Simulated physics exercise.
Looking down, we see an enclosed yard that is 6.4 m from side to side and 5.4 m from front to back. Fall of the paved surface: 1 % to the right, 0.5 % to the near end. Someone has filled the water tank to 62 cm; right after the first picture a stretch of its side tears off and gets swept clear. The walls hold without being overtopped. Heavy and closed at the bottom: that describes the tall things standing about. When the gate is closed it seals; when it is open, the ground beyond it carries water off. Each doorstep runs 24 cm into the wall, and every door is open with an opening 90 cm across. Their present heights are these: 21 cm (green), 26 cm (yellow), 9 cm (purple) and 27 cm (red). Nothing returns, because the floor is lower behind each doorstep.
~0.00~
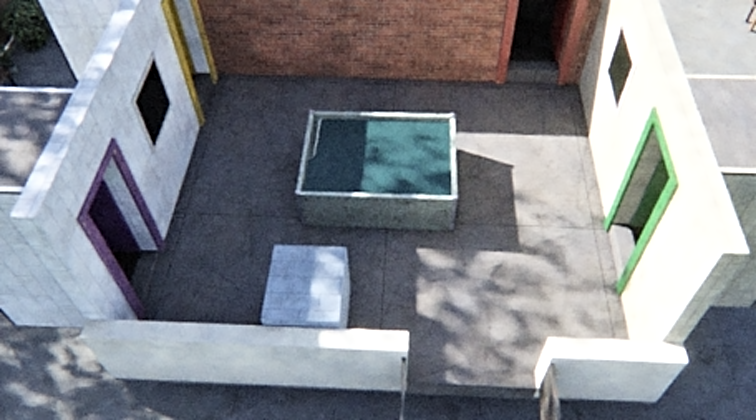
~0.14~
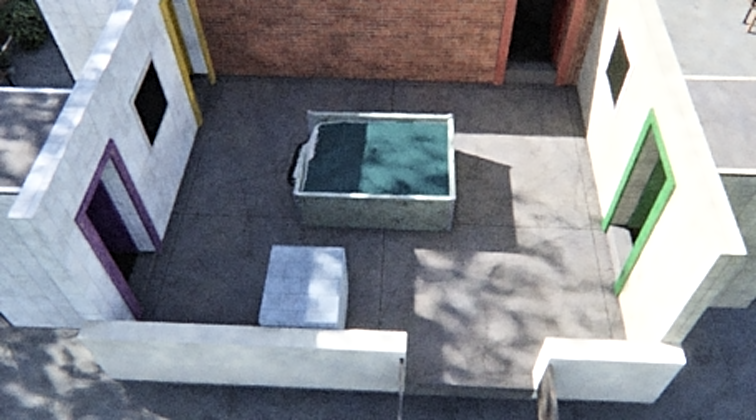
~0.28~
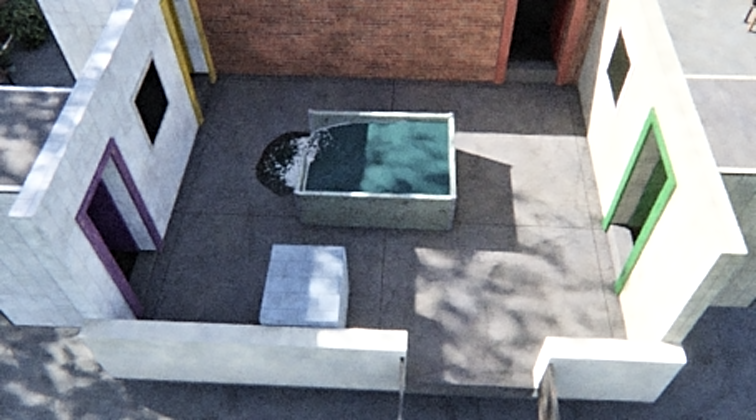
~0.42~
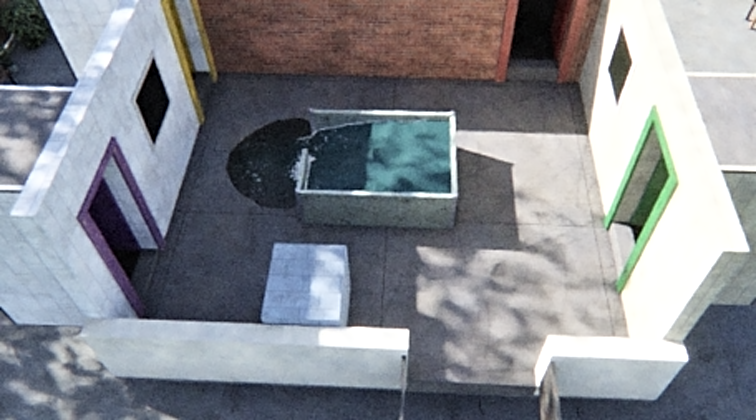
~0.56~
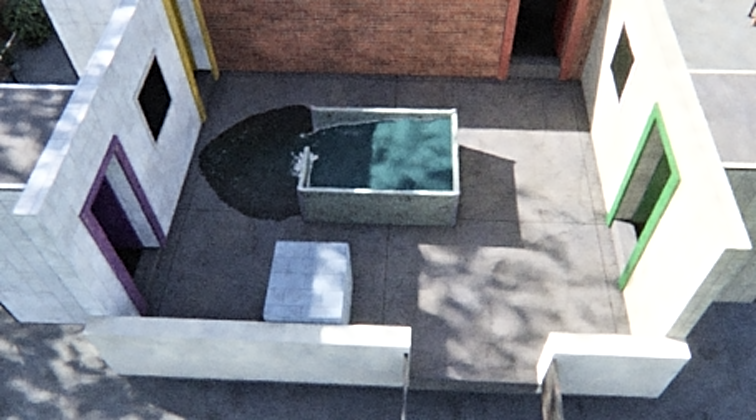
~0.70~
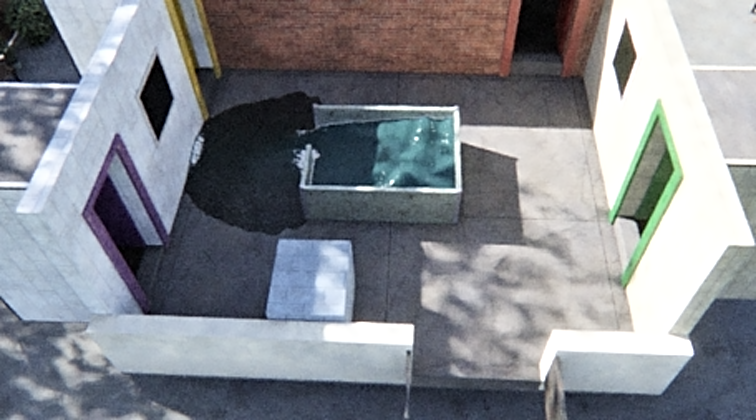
The clip opens on a walled yard seen from above, with still green water in a rectangular tank and a pale block nearby. The tank's left side breaks open, and water pours through the gap, spreading a dark, widening patch across the paving toward the left wall.
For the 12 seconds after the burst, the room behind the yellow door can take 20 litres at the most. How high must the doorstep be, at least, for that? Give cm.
About 19 cm.
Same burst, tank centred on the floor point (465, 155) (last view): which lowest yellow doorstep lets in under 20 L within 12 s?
Then close to 22 cm.
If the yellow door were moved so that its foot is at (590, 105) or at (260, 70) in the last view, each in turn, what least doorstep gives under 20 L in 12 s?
8.5 and 19 cm.
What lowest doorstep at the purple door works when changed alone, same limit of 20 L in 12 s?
For purple: Close to 7.5 cm.
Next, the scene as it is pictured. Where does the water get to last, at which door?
Answer: Green.
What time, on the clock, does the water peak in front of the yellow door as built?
It peaks around 2.4 s.
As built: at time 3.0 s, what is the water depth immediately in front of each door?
Door by door, in centimetres - green 0, yellow 23, purple 7, red 0.
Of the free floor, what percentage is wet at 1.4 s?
Some 20 per cent is wet.
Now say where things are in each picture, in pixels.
The first picture shows still water, 62 cm deep, in the water tank at (379, 156); the yellow door at (194, 54) is dry.
In the second picture, the front is at (294, 181), 0.2 m from the gap at (312, 156); 0.1 m2 of floor is wet, 62 cm left at the back.
In the third picture, the gap is at (312, 155), the front 0.8 m out at (262, 170); the back of the water tank holds 62 cm.
In the fourth picture, the front is at (233, 168), 1.3 m from the gap at (314, 155); 1.6 m2 of floor is wet, 62 cm left at the back.
In the fifth picture, water pours out at (315, 152) and has run 1.7 m, to (205, 165); about 4 cm deep outside, 62 cm at the back.
In the sixth picture, water pours out at (318, 150) and has run 2.0 m, to (204, 125); about 4 cm deep outside, 58 cm at the back; the yellow door at (197, 49), 2.4 m from the gap, is still 0.6 m from the nearest water.
After 1.4 s water covers 20 % of the floor, deepest (30 cm) near (308, 152); 19 cm at the yellow door, 0 litres in over its 26 cm doorstep.
After 3.0 s water covers 35 % of the floor, deepest (26 cm) near (219, 74); 23 cm at the yellow door, 2 litres in over its 26 cm doorstep.
After 12.0 s water covers 95 % of the floor, deepest (12 cm) near (633, 353); 6 cm at the yellow door, 3 litres in over its 26 cm doorstep.
At the yellow door as built, the water arrived by 1.0 s and peaked near 26 cm at 2.4 s.
With a doorstep of 16 cm, 40 litres would have come in within the 12 s; with 21.5 cm, 10 litres. So under 20 litres takes about 19 cm.
